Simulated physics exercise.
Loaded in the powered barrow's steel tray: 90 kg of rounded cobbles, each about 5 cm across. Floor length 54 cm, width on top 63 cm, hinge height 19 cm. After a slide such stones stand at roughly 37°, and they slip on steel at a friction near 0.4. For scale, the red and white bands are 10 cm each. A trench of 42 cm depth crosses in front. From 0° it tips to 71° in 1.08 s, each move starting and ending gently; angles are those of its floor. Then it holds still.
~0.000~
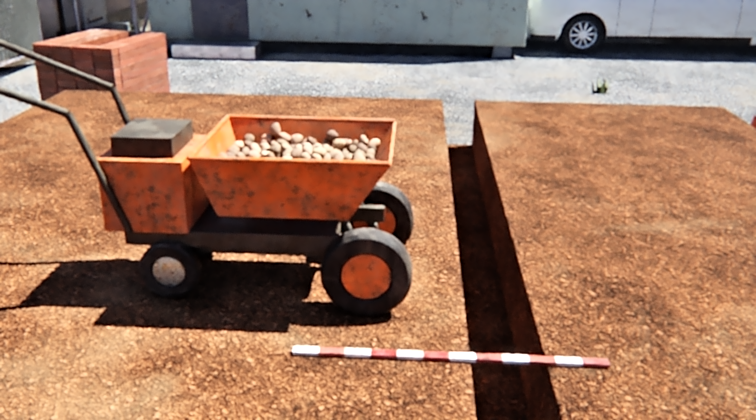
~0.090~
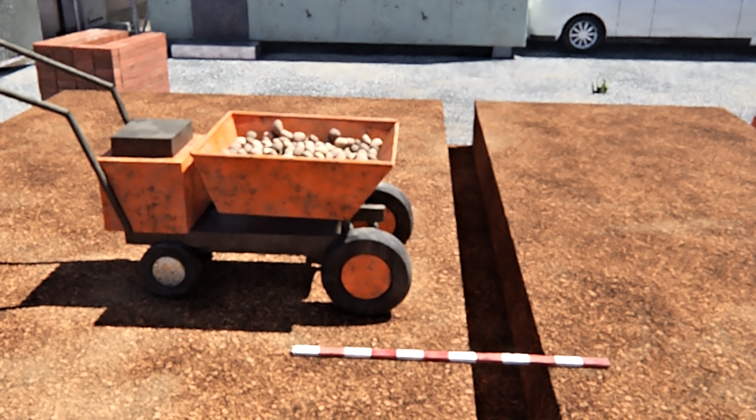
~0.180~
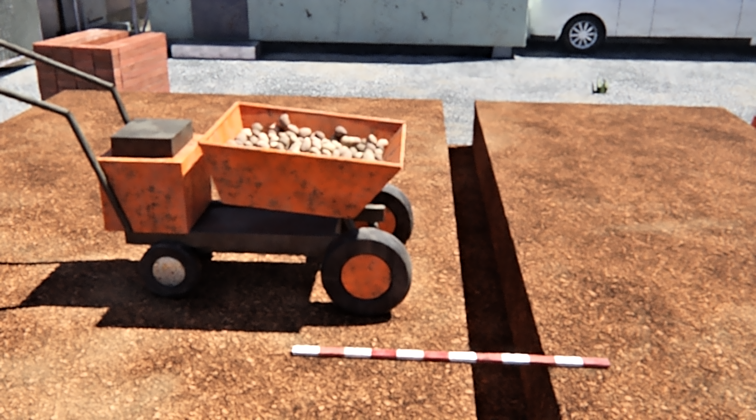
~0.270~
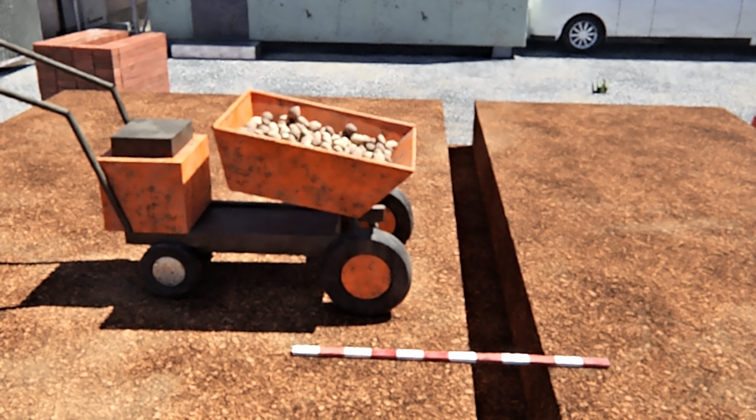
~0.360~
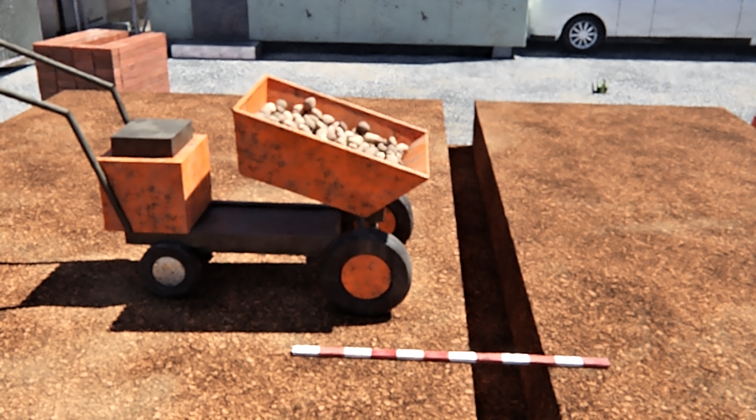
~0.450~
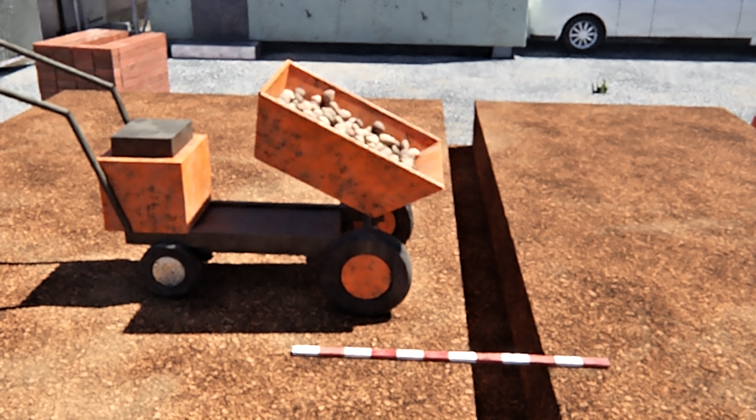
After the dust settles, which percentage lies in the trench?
Some 60 per cent of it.
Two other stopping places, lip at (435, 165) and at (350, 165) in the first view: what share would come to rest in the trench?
First some 25, then 95 per cent.
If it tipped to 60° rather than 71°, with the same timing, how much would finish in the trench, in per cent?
It would be near 40 per cent.
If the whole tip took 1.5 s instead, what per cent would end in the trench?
Then about 70 per cent.
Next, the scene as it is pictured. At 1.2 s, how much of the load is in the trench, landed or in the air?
About 20 per cent by then.
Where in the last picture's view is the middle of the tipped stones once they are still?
Their middle is at about (514, 344).
After 0.8 s the floor is at 60°; 100 % in the tray; the foremost stones are at (463, 202).
After 1.2 s the floor is at 71°; 70 % in the tray, 18 % in the trench, 12 % past the trench; the foremost stones are at (559, 278).
After 1.5 s the floor is at 71°; 30 % in the tray, 32 % in the trench, 39 % past the trench; the foremost stones are at (677, 296).
After 3.5 s the floor is at 71°; 0 % in the tray, 60 % in the trench, 40 % past the trench; the foremost stones are past the picture's edge.
